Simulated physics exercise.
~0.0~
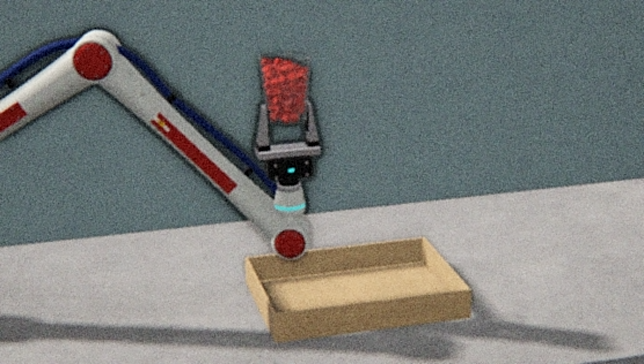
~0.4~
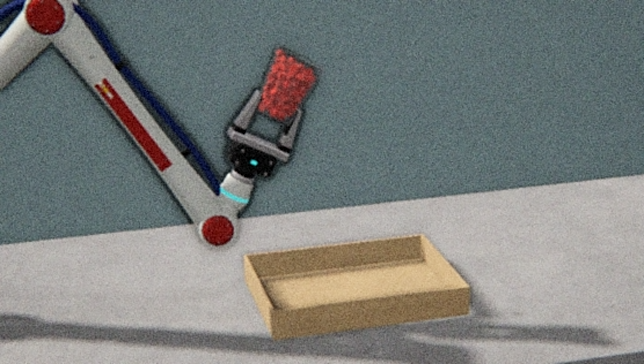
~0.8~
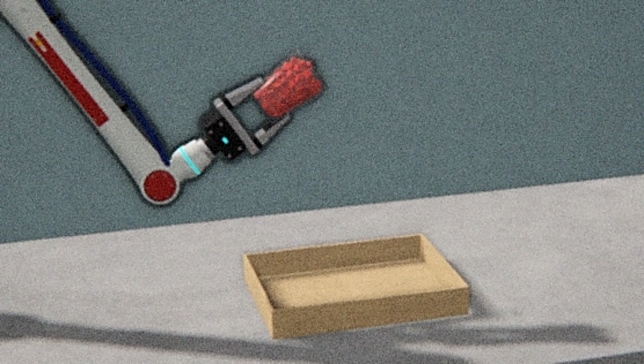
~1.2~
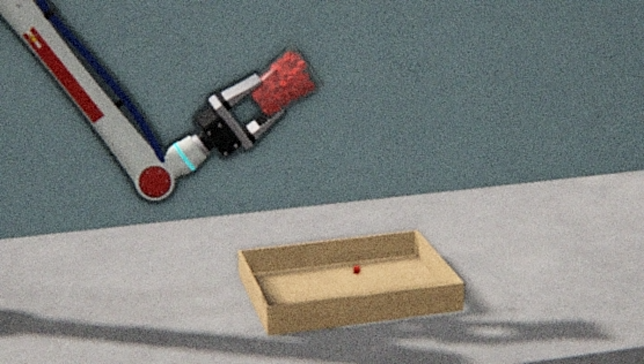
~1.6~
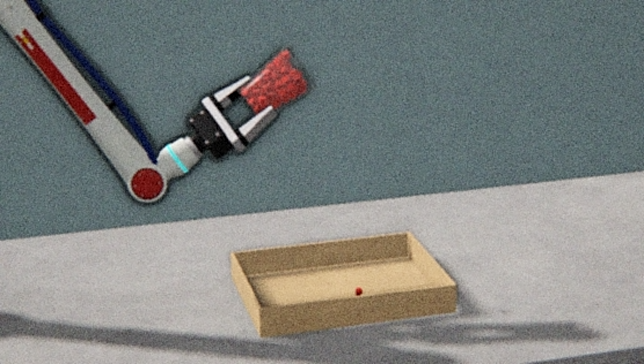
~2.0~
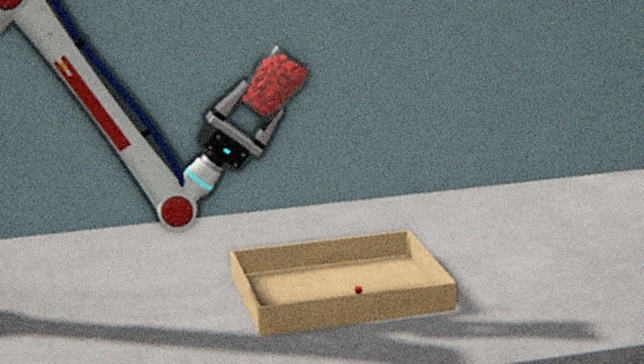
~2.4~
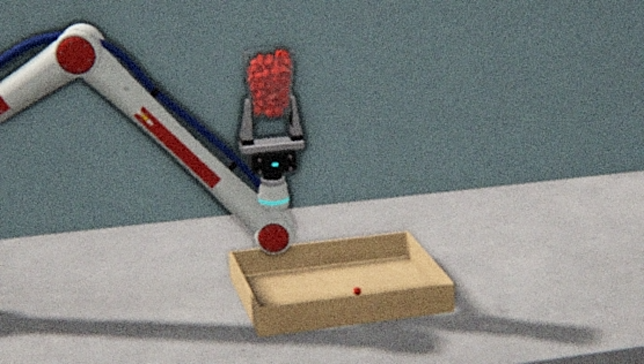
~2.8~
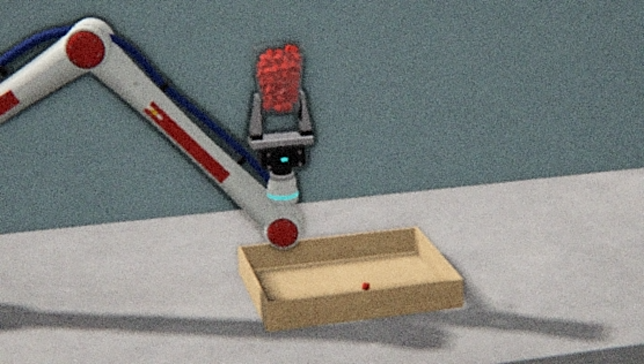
At first, a robot arm holds a clear tumbler packed with small red pieces upright in its gripper, above and behind an empty, shallow tan tray on a table. The arm swings back to the left, and the tumbler begins leaning to the right. It tips further as the arm rises, until the tumbler slants steeply, and one red piece lands in the tray. The gripper holds the tumbler slanted for a while, then starts to raise it again. Finally the arm returns rightward with the tumbler upright, still full, while a single red piece lies in the tray.
